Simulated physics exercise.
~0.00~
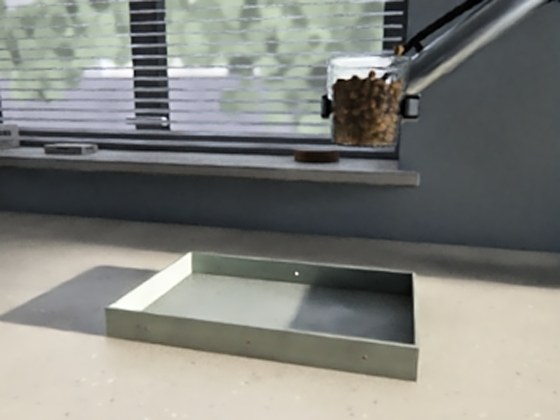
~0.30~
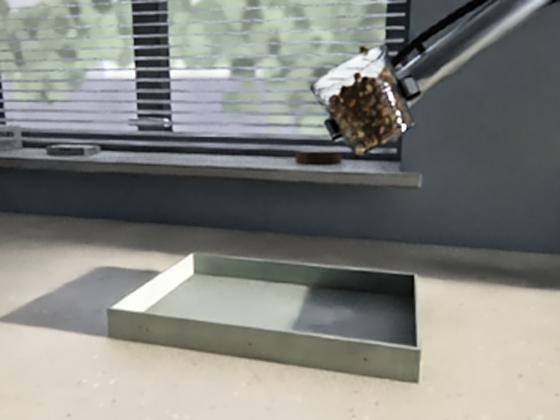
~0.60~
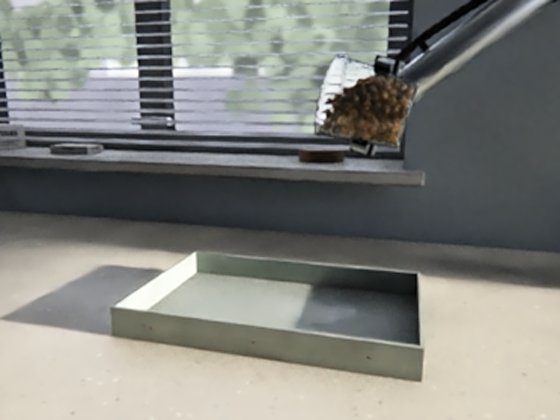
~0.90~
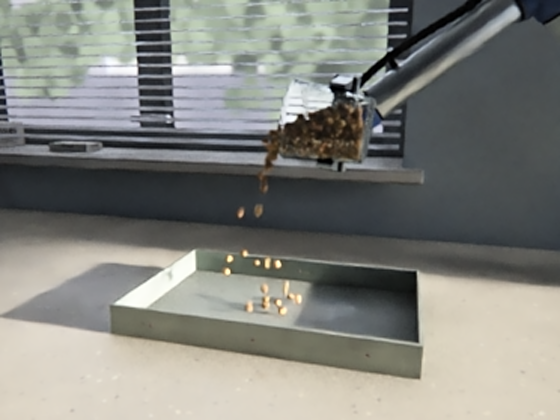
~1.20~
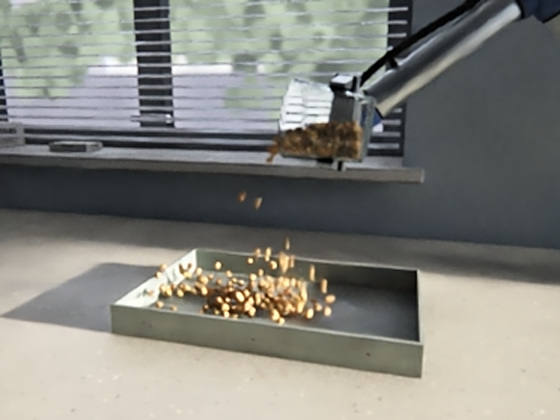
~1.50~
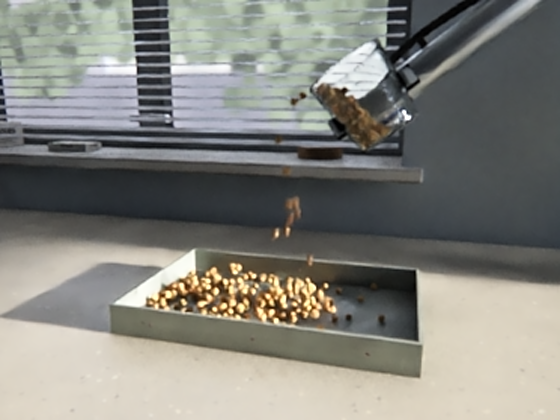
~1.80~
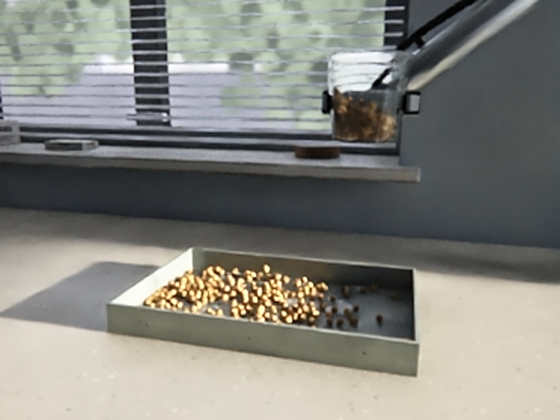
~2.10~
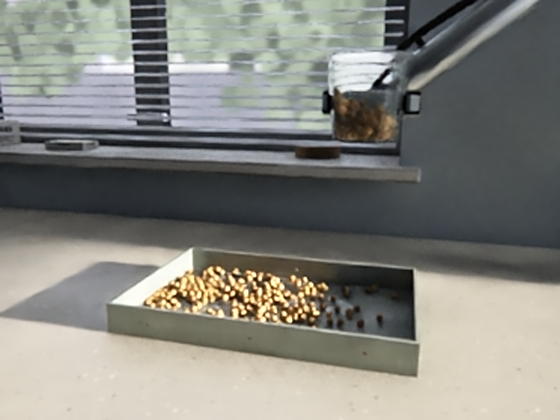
A metal robotic arm reaching in from the upper right grips a clear tumbler of brown dried chickpeas above a shallow grey-green tray. The tray sits on a pale speckled counter, seen from slightly above, with a blind-covered window and a dark blue-grey wall behind. The arm tips the tumbler over to the left, then lowers it leftward as chickpeas spill from its mouth. They scatter and pile up in the tray. The arm draws back up to the right and turns the tumbler upright, leaving chickpeas spread mostly across the tray's left and middle, with some still in the tumbler.
